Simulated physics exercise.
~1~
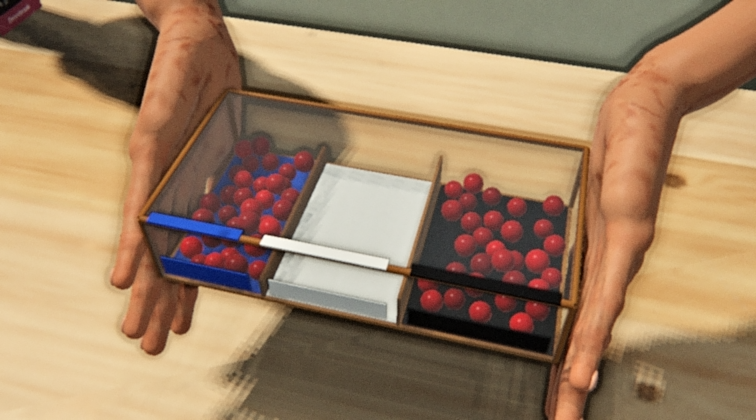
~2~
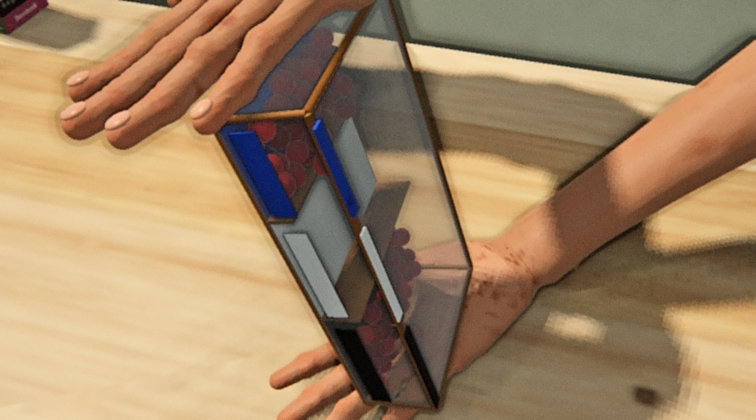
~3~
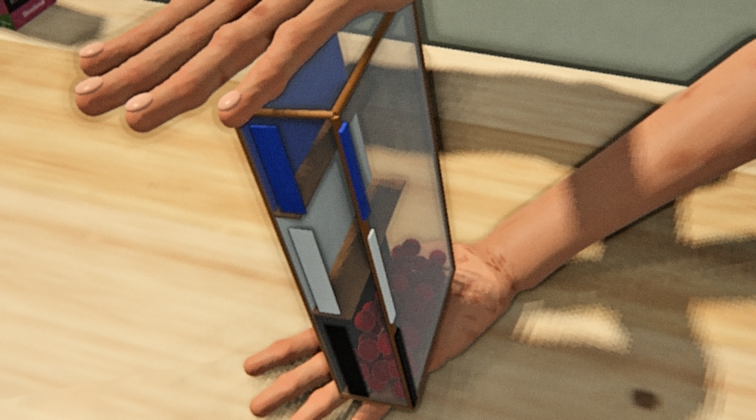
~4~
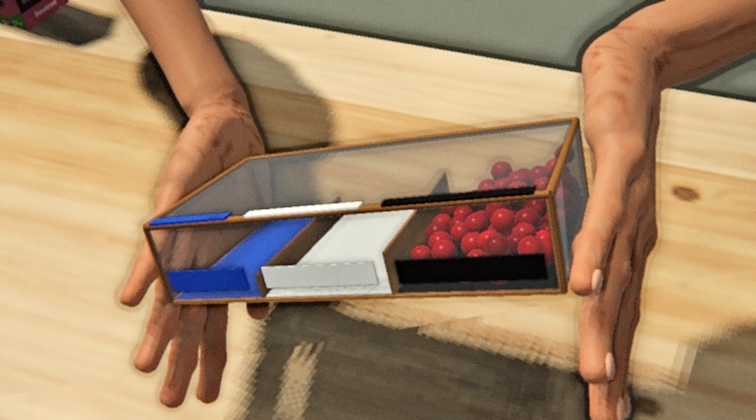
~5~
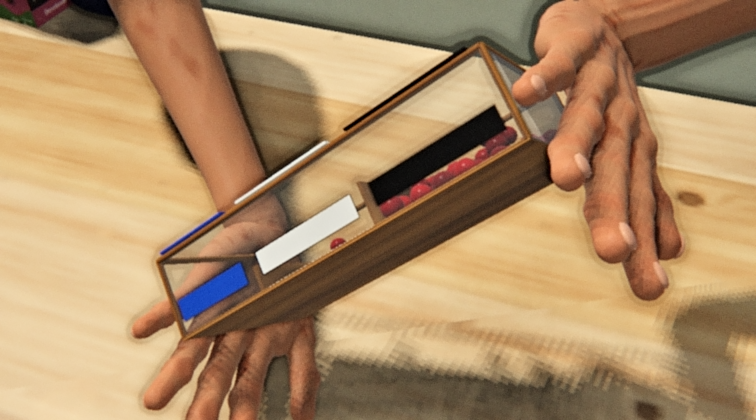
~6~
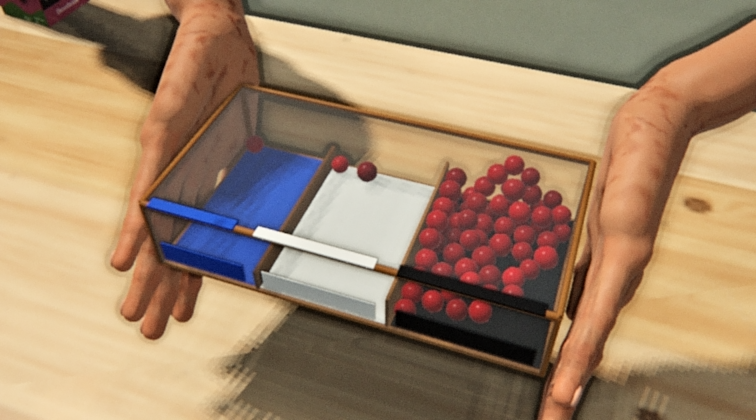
Above a pale wooden table, two hands tip a clear-lidded box of red cranberries steeply onto its right end, level it, tilt it again the other way and return it flat, leaving nearly all in the black section, a couple in the white and the blue virtually empty.
